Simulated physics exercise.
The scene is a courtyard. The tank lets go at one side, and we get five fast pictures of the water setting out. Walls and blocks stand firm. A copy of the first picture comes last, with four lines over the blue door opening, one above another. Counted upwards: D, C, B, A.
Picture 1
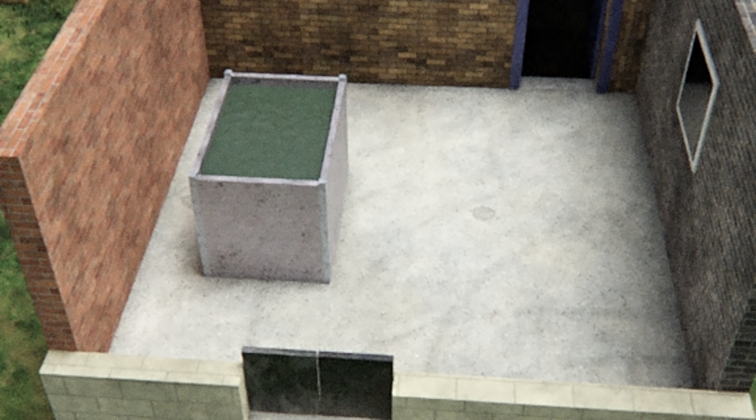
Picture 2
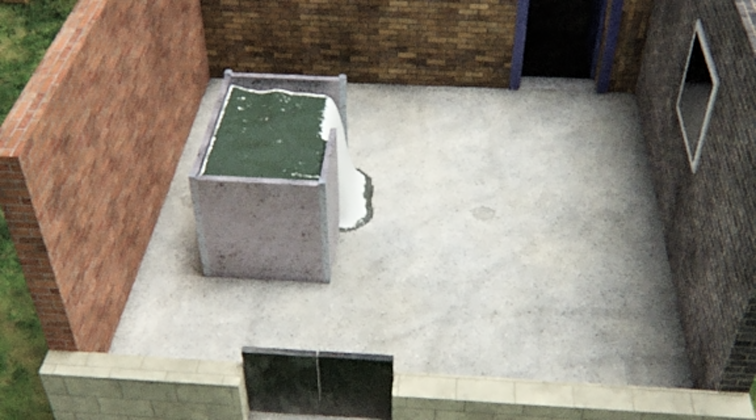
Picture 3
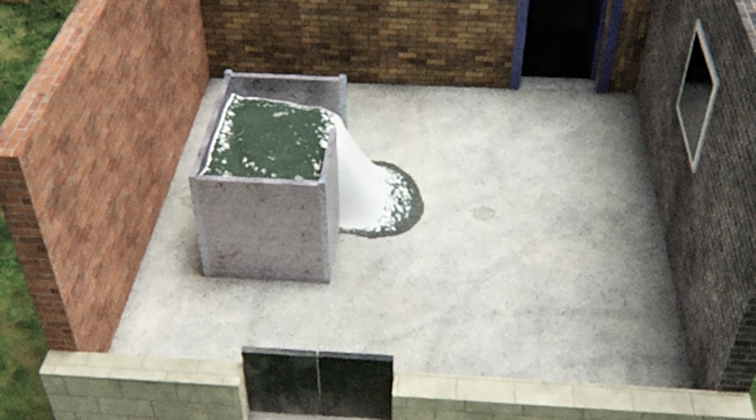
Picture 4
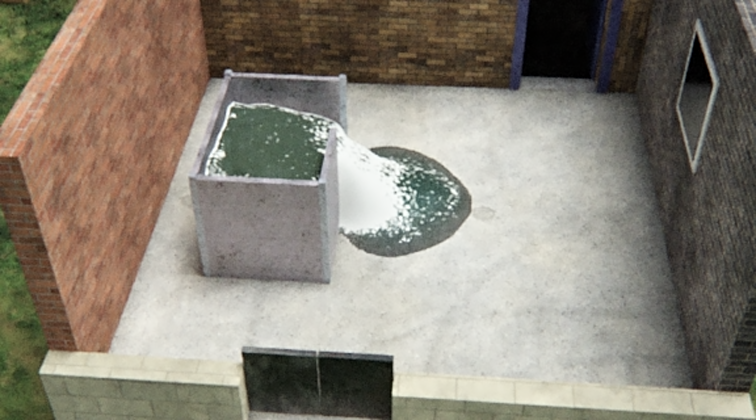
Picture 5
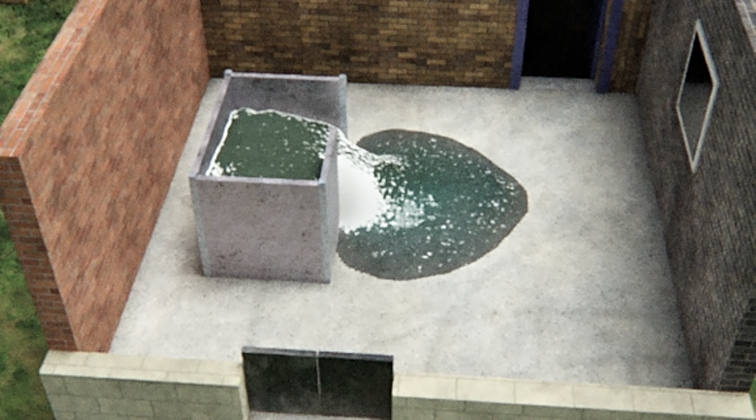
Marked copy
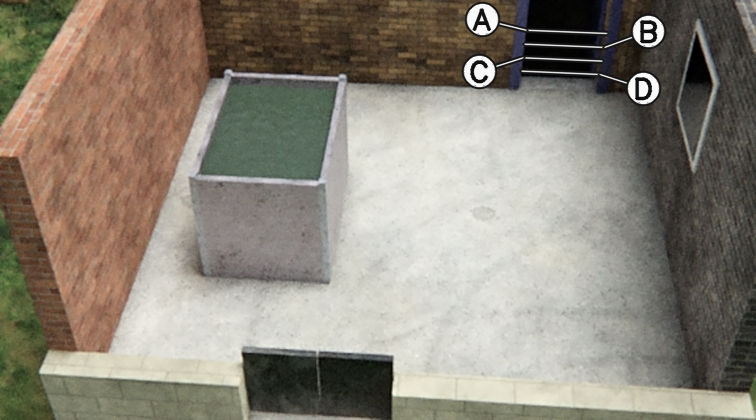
A walled courtyard with a pale concrete floor is seen from high above, looking down at an angle. A grey tank of dark green water stands at left near a red brick wall, with a blue-framed doorway at the back right, a window in the dark right wall and a shut dark gate in front. Water pours from the tank's right side, foaming white, and spreads rightward in a widening green pool.
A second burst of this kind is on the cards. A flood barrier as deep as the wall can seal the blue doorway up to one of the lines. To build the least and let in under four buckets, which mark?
That is height D.
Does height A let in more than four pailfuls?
No, not at all.
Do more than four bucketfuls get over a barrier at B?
No.
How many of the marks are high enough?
All of the four.
In white, A at (566, 31); B at (564, 45); C at (562, 59); D at (560, 72); from the bottom up D, C, B, A.
If A is chosen, nothing gets over.
If B is chosen, nothing gets over.
If C is chosen, nothing gets over.
If D is chosen, a bucket or two gets in.
